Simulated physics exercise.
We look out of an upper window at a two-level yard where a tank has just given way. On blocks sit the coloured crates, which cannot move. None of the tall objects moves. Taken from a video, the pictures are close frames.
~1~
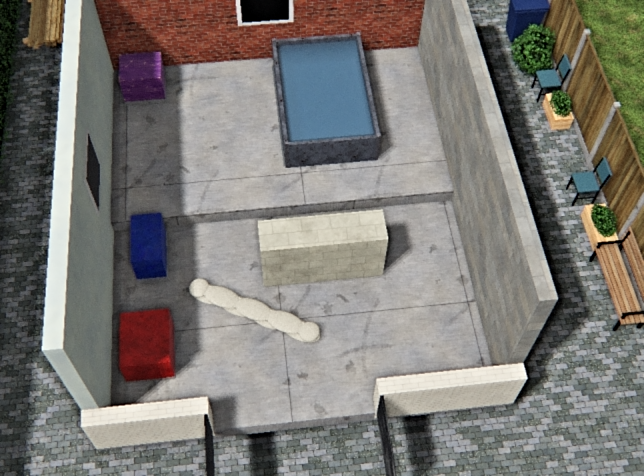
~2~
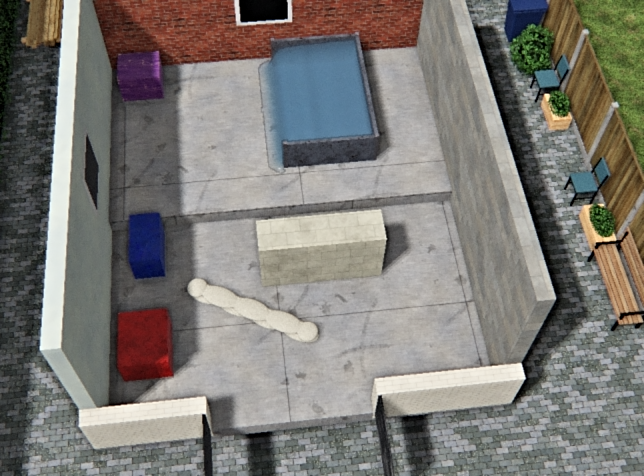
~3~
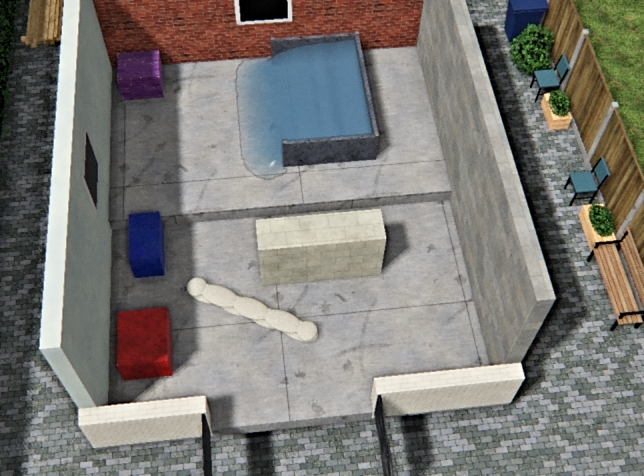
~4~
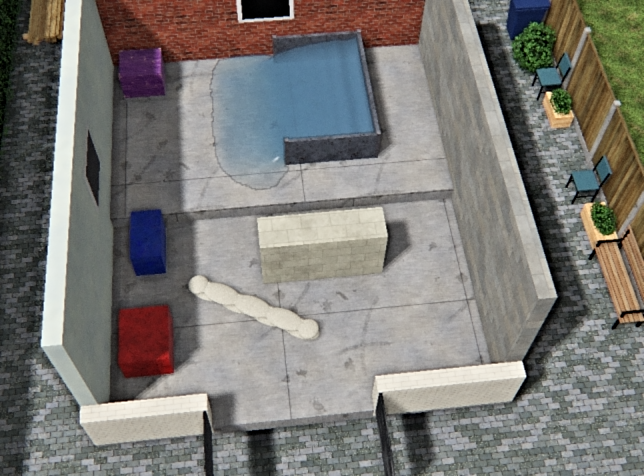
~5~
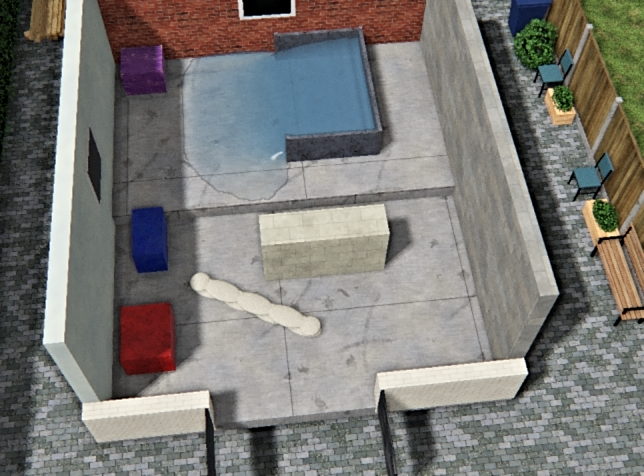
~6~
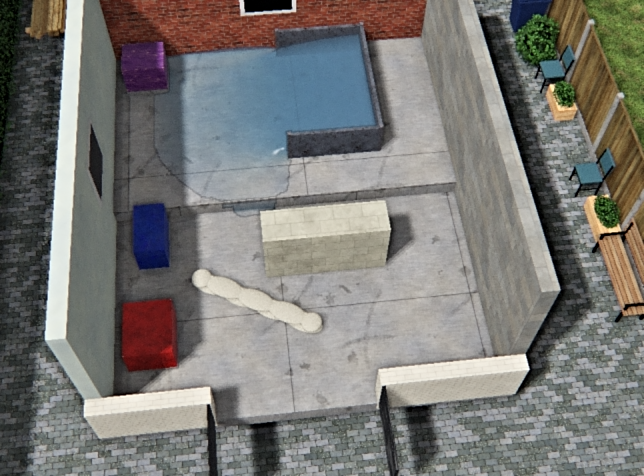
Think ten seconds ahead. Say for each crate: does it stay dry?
Purple crate: No, it gets wet; red crate: No, it gets wet; blue crate: No, it gets wet.
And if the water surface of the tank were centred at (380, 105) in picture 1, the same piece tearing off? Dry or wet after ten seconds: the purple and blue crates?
Purple crate: Flooded; blue crate: Flooded.
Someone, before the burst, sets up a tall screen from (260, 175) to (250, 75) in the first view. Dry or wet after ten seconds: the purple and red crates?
Purple: Reached; red: Reached.
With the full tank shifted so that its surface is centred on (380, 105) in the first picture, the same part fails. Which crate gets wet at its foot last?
I say the red crate.
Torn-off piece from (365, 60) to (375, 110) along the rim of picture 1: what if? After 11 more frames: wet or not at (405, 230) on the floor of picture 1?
Looking at that point, I'd call it drenched.
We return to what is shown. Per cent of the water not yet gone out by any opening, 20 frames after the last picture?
100 percent or thereabouts.
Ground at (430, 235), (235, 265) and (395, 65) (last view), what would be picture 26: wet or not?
Status per point, in sequence: Unwetted, then waterlogged, then unwetted.
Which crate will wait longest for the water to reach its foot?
Last of all: The red crate.
A moment on, water covers 30 % of the floor; the purple crate water round its plinth, the red crate not reached, the blue crate water round its plinth.
Next, water covers 35 % of the floor; the purple crate water round its plinth, the red crate not reached, the blue crate water round its plinth.
Then, water covers 40 % of the floor; the purple crate water round its plinth, the red crate water round its plinth, the blue crate water round its plinth.
Later, water covers 80 % of the floor; the purple crate water round its plinth, the red crate water round its plinth, the blue crate water round its plinth.
In the end, water covers 80 % of the floor; the purple crate was topped, the red crate was topped, the blue crate was topped.
